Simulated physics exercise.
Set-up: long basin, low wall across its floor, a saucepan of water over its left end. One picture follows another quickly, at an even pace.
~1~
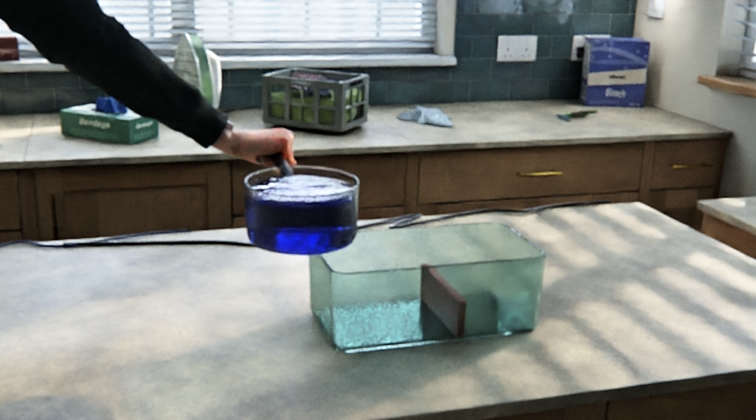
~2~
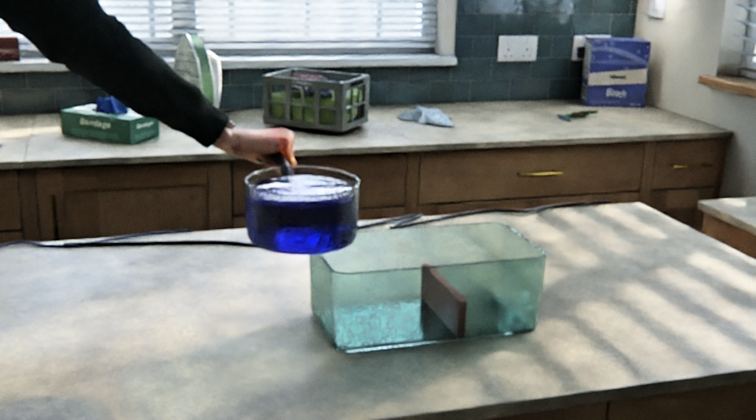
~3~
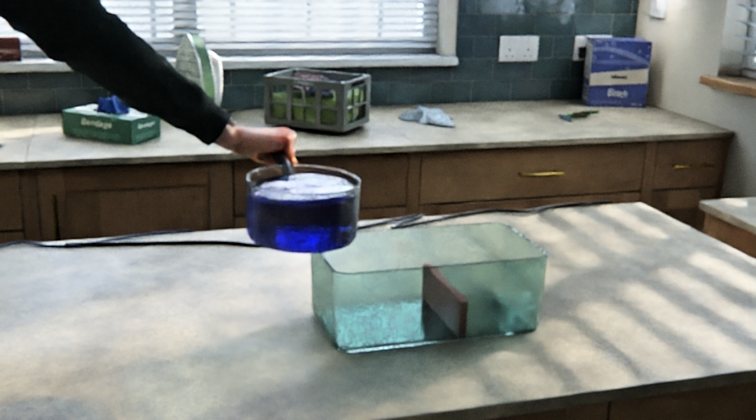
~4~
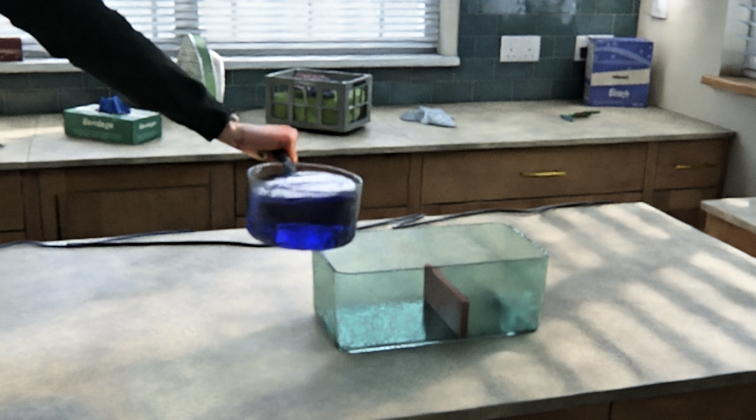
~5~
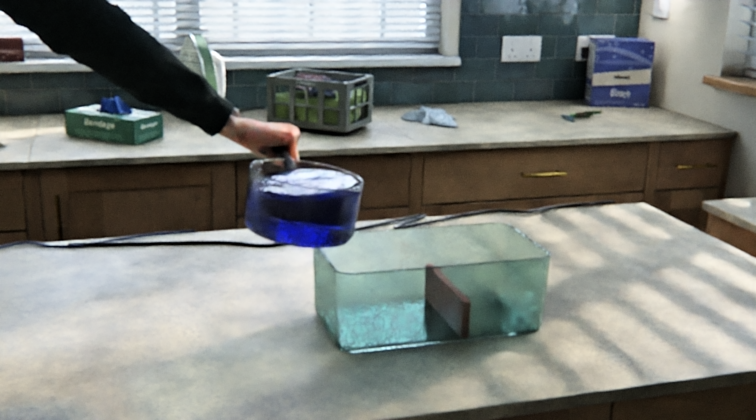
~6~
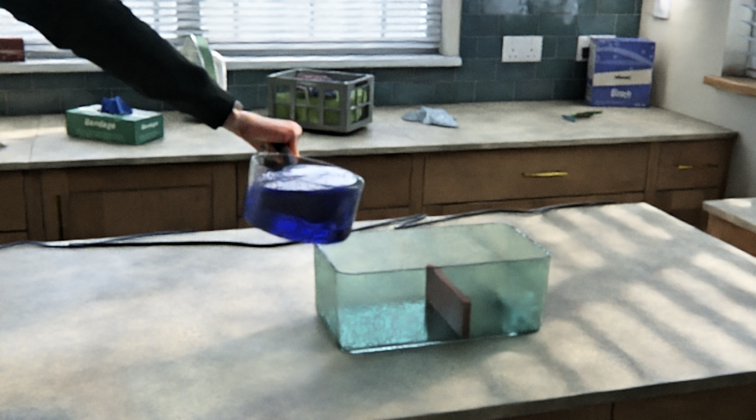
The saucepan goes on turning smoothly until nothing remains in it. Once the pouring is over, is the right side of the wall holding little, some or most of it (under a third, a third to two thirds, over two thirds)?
It holds little.
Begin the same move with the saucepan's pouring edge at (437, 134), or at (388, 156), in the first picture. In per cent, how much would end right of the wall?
You'd get 60 percent from the first and 75 percent from the second.
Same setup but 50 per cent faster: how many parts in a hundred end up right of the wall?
Roughly 30 in a hundred.
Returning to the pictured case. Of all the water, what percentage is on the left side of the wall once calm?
That share comes out near 75 percent.
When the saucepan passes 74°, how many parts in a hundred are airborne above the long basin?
It's close to 35 percent.
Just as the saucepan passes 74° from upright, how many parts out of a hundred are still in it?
Still holding around 60 %, give or take.
A moment on, the saucepan is tipped part way and 58 per cent is still to pour, 8 is left of the wall and 0 right of it.
Next, the saucepan is tipped right over and 7 per cent is still to pour, 52 is left of the wall and 26 right of it.
Then the saucepan is tipped right over and 0 per cent is still to pour, 74 is left of the wall and 23 right of it.
Later the saucepan is tipped right over and 0 per cent is still to pour, 74 is left of the wall and 24 right of it.
At rest 73 per cent lies left of the wall, 25 right of it and 2 outside.
